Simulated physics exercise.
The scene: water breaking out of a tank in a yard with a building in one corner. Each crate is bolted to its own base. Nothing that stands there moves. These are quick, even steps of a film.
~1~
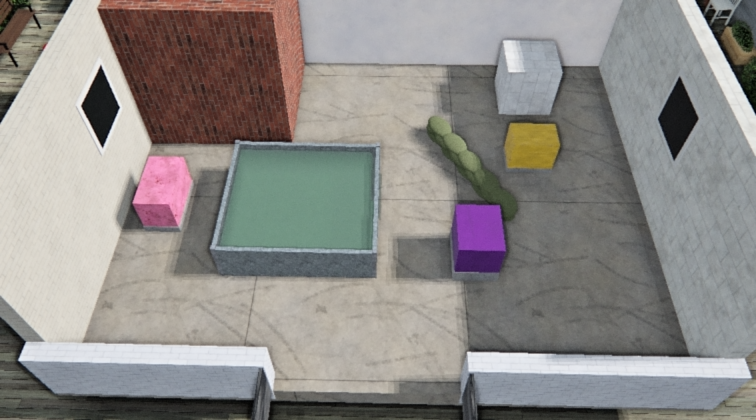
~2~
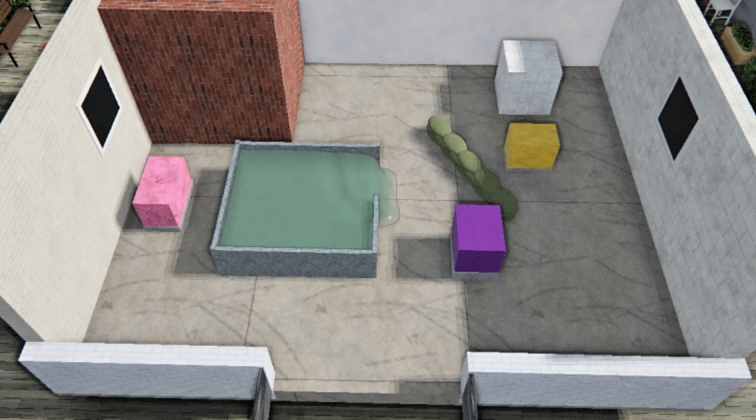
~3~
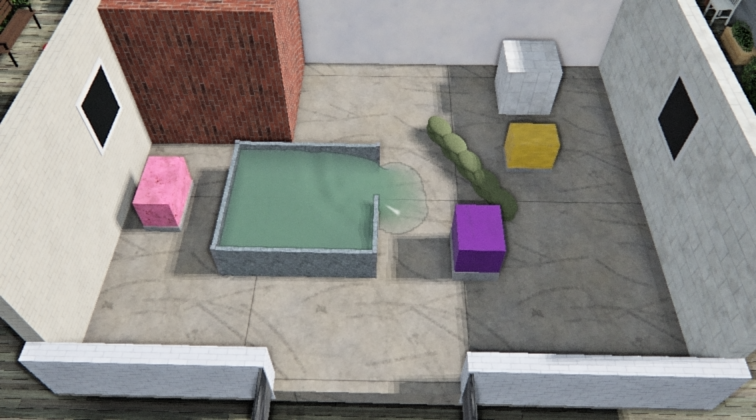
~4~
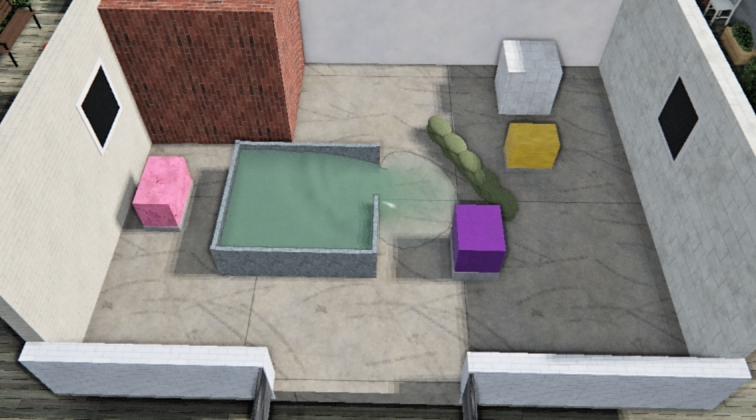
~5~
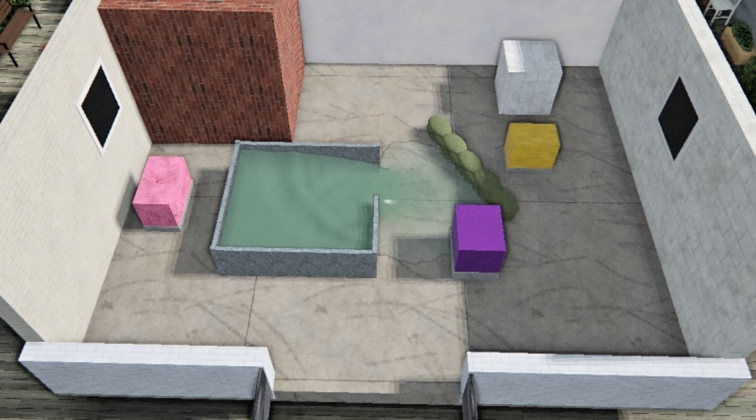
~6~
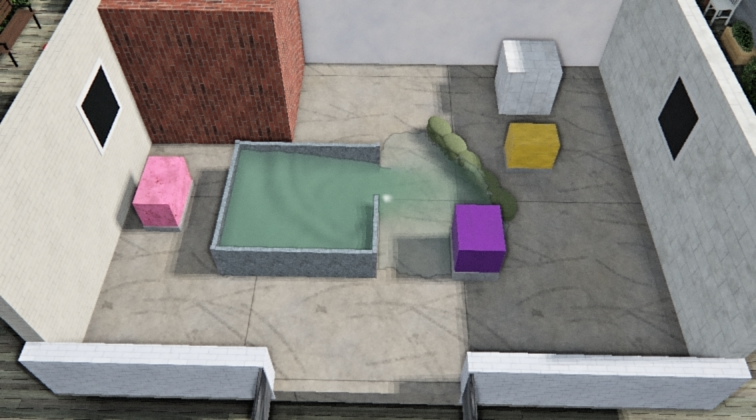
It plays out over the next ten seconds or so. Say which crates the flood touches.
The purple crate is wetted; the pink crate escapes dry; the yellow crate escapes dry.
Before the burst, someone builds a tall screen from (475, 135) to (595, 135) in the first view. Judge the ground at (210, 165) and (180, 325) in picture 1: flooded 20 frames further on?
In turn: No water, no water.
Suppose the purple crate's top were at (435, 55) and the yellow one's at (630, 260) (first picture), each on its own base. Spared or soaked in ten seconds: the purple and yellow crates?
Then: The purple one stays dry; the yellow one is topped.
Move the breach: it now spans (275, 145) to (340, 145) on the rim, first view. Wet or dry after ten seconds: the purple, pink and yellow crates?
In short: The purple crate is spared; the pink crate is spared; the yellow crate is soaked.
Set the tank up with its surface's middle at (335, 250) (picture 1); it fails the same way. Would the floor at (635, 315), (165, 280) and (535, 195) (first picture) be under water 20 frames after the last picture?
As listed: Under water, dry, clear.
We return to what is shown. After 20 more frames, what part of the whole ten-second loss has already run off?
About 5 per cent.
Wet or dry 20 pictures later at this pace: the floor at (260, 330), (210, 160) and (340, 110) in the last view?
As listed: Free of water, free of water, flooded.
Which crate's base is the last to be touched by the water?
Last comes the pink one.
A moment on, water covers 15 % of the floor; the purple crate water round its plinth, the pink crate not reached, the yellow crate not reached.
Next, water covers 30 % of the floor; the purple crate water round its plinth, the pink crate not reached, the yellow crate water round its plinth.
Then, water covers 45 % of the floor; the purple crate water round its plinth, the pink crate not reached, the yellow crate water round its plinth.
Later, water covers 60 % of the floor; the purple crate water round its plinth, the pink crate not reached, the yellow crate water round its plinth.
In the end, water covers 85 % of the floor; the purple crate was topped, the pink crate stayed above the water, the yellow crate stayed above the water.
